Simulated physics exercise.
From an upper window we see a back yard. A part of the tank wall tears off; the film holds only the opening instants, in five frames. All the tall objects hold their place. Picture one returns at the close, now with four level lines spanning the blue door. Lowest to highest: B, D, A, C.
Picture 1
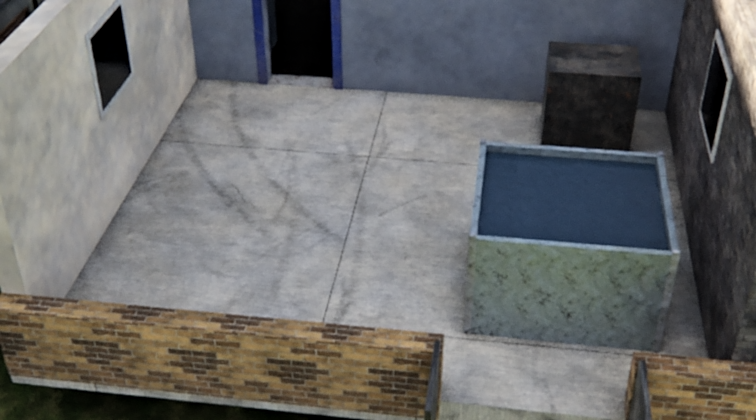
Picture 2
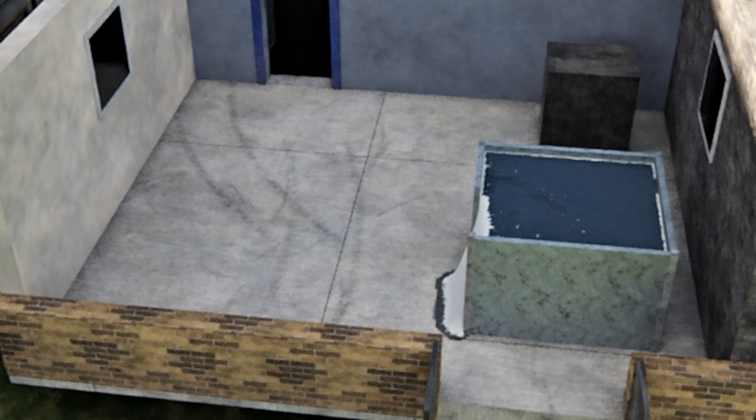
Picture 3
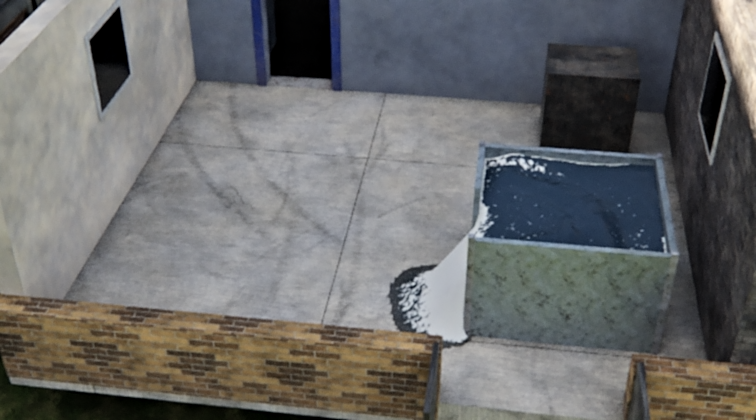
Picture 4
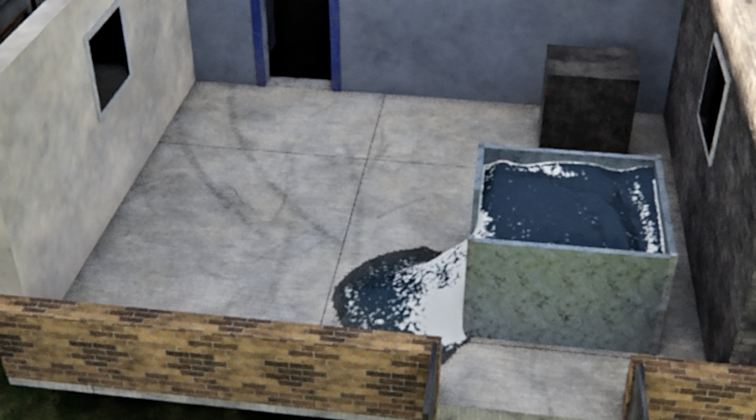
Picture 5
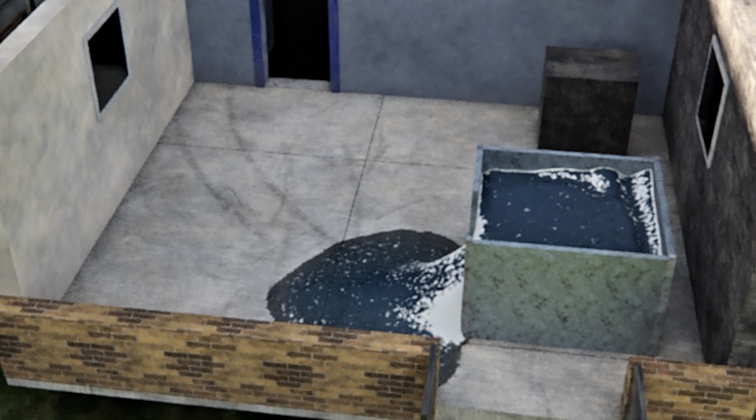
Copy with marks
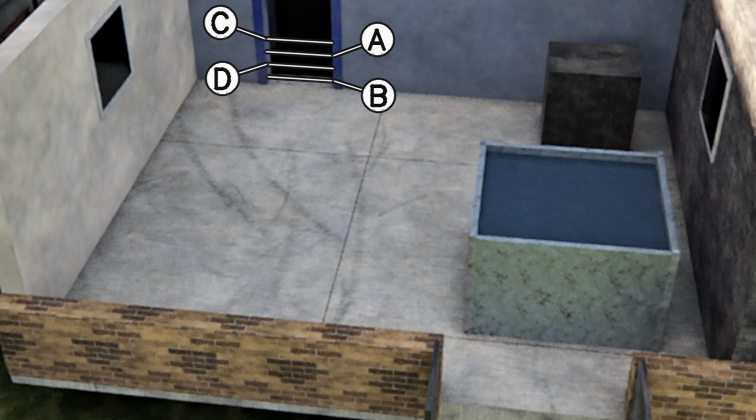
Water pours from the left side of a raised tank and spreads left across the yard.
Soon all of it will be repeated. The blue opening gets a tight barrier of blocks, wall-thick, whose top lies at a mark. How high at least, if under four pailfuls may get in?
Height D just does it.
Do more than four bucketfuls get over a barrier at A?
No, that is safe.
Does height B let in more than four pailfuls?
Yes, that goes wrong.
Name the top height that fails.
Here it is height B.
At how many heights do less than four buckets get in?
Three of them.
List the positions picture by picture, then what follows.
Water in the tank at rest, its middle at (571, 201); foot of the blue doorway at (301, 86); open gate at (538, 338), in the first picture.
Front seen at (453, 277), 1 % of the ground wet, in the second picture.
Front seen at (398, 290), 3 % of the ground wet, in the third picture.
Front seen at (342, 290), 6 % of the ground wet, in the fourth picture.
Front seen at (277, 300), 11 % of the ground wet, in the fifth picture.
On the marked copy, A at (299, 53); B at (300, 78); C at (298, 40); D at (300, 66); from the bottom up B, D, A, C.
With A, nothing gets over.
With B, about 13 bucketfuls get in.
With C, nothing gets over.
With D, a splash gets over, under a bucket.
